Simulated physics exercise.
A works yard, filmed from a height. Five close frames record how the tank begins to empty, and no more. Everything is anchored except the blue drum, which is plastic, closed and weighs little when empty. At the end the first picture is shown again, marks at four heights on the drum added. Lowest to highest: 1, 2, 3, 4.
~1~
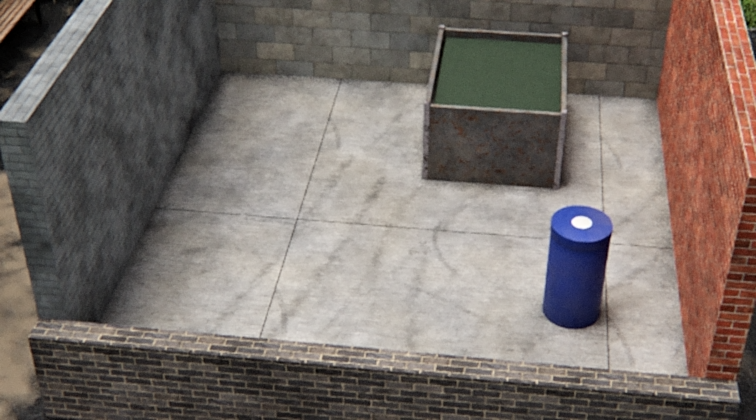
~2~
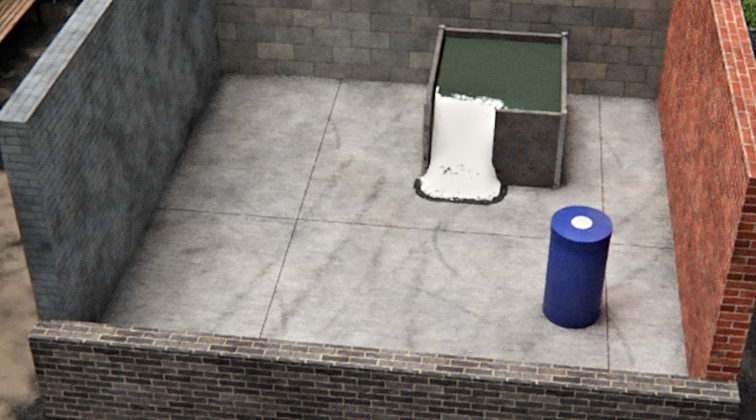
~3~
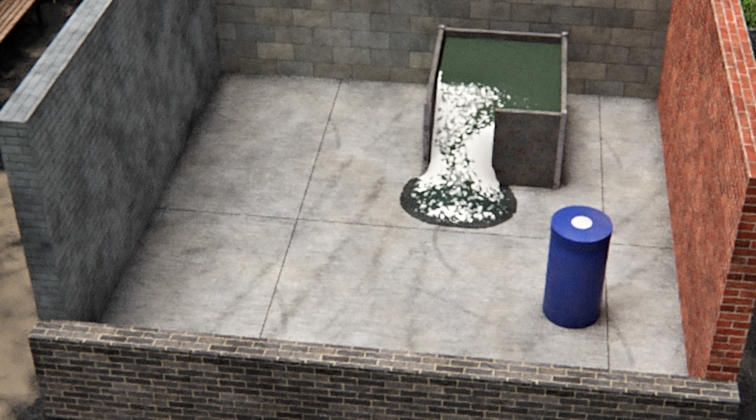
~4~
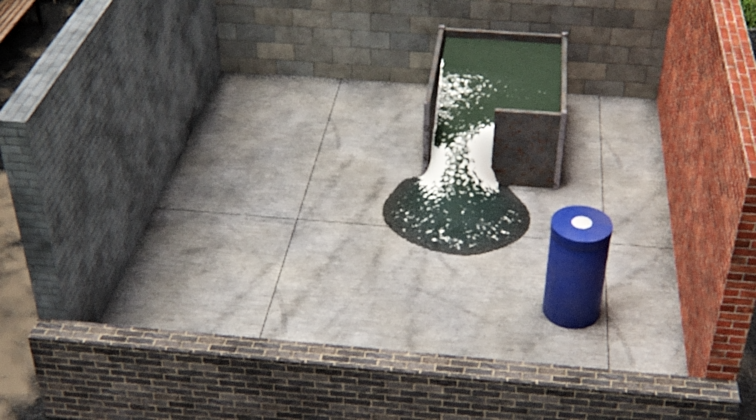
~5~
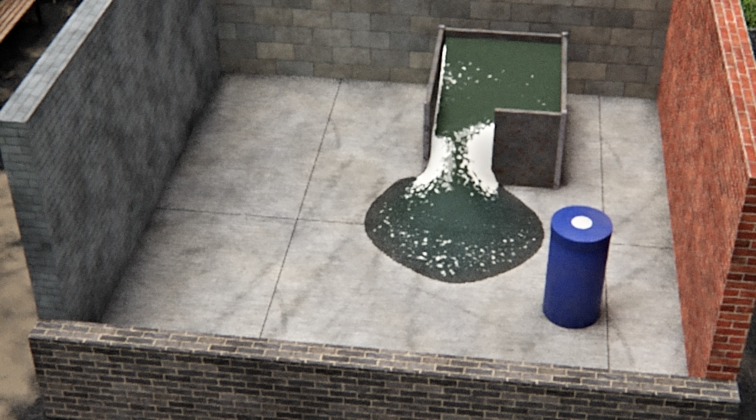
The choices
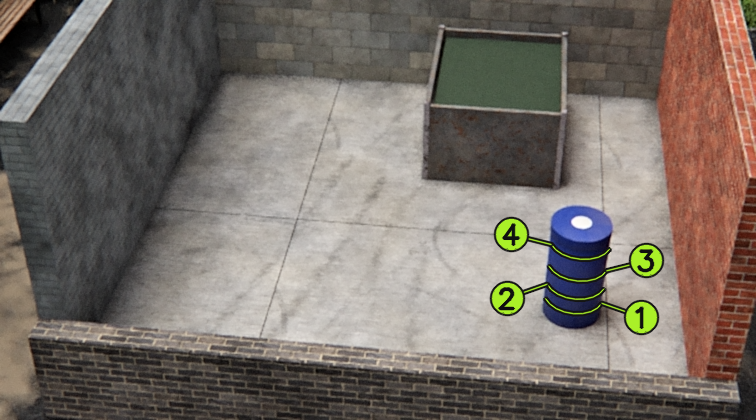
In a walled works yard seen from above, dark green water pours through an opening in the front of a full tank, foaming white, and spreads across the concrete in a widening rounded pool while a blue drum stands still nearby.
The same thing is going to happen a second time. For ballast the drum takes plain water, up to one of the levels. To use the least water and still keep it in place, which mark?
1.
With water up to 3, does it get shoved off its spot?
No, that is safe.
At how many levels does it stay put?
All of them.
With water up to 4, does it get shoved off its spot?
No.
In lime, 1 at (573, 313); 2 at (575, 299); 3 at (577, 281); 4 at (580, 259); from the bottom up 1, 2, 3, 4.
With 1, it shifts by a finger or two and stays.
With 2, it does not move.
With 3, it does not move.
With 4, it does not move.
